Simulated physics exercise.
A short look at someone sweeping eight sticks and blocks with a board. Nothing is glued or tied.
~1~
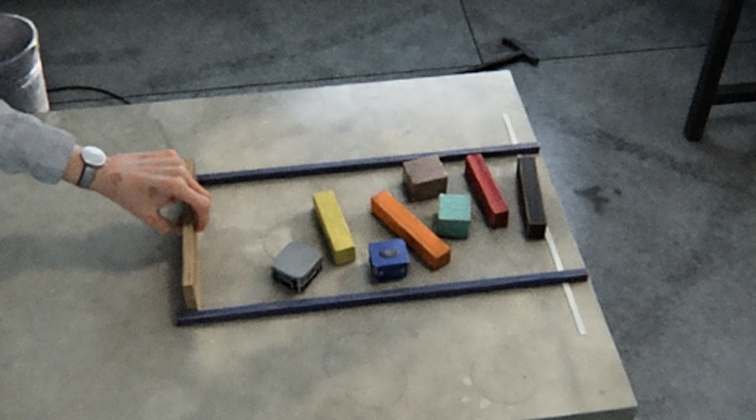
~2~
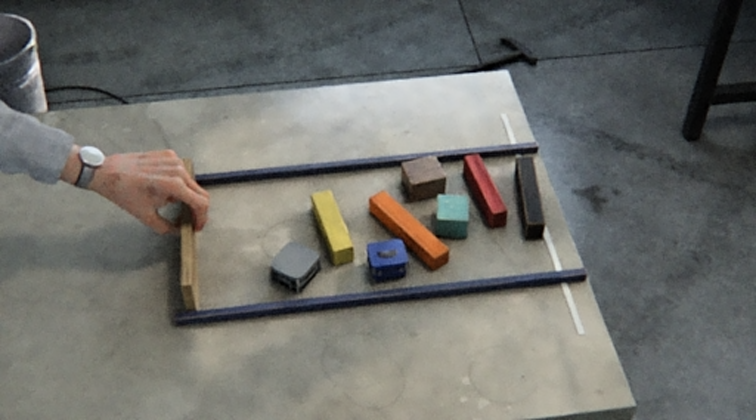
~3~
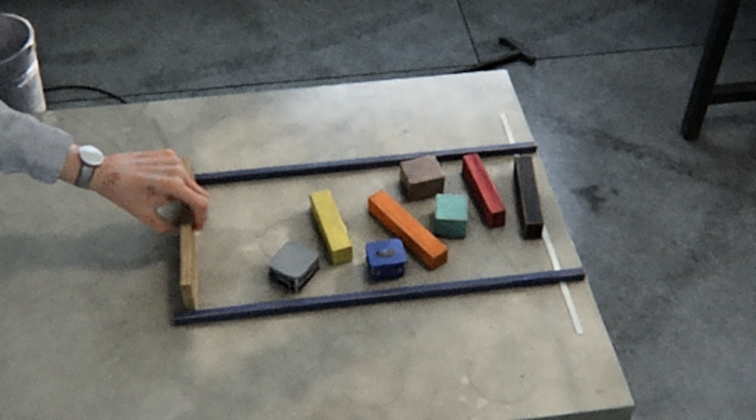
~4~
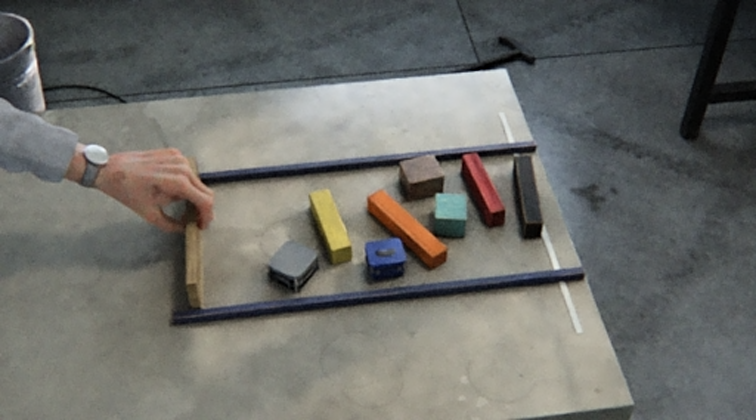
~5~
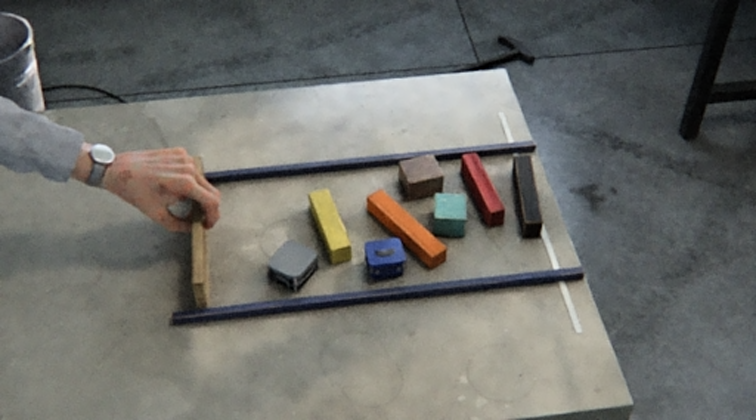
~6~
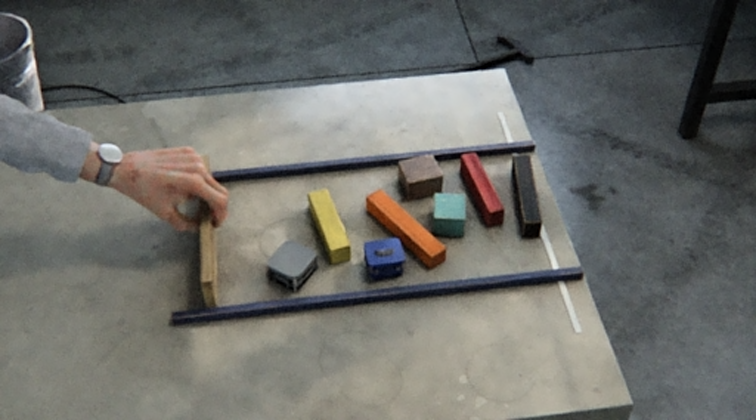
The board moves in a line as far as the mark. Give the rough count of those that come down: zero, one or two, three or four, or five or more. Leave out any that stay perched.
As it turns out, the number that fall off is five or more.
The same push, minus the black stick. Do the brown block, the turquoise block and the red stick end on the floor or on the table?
The brown block stays on; the turquoise block comes down; the red stick drops off.
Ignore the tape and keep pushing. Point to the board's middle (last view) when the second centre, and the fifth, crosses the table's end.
About (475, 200), then (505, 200).
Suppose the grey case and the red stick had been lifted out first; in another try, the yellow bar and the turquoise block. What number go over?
Fallen: 3, and 5 in the other try.
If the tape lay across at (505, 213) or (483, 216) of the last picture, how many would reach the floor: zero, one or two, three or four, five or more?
One after another: Three to four; one or two.
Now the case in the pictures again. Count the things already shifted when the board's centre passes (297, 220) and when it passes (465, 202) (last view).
By then 2, and 8.
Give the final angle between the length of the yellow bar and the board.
Some 25 degrees.
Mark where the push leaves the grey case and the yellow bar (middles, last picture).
Near (573, 239) and (558, 196).
A little later, none off yet; black stick at rest near (526, 195); red stick at rest near (482, 189); turquoise block at rest near (449, 215).
Next, none off yet; black stick at rest near (529, 194); red stick shifted a little near (492, 185); turquoise block shifted about its own width near (481, 204).
Later still, one off so far; black stick dropping near (570, 359); red stick tilted a little near (555, 170); turquoise block shifted well along near (556, 191).
When it is over, the number that fall off is five or more; down, blue case, orange stick, turquoise block, red stick and black stick.
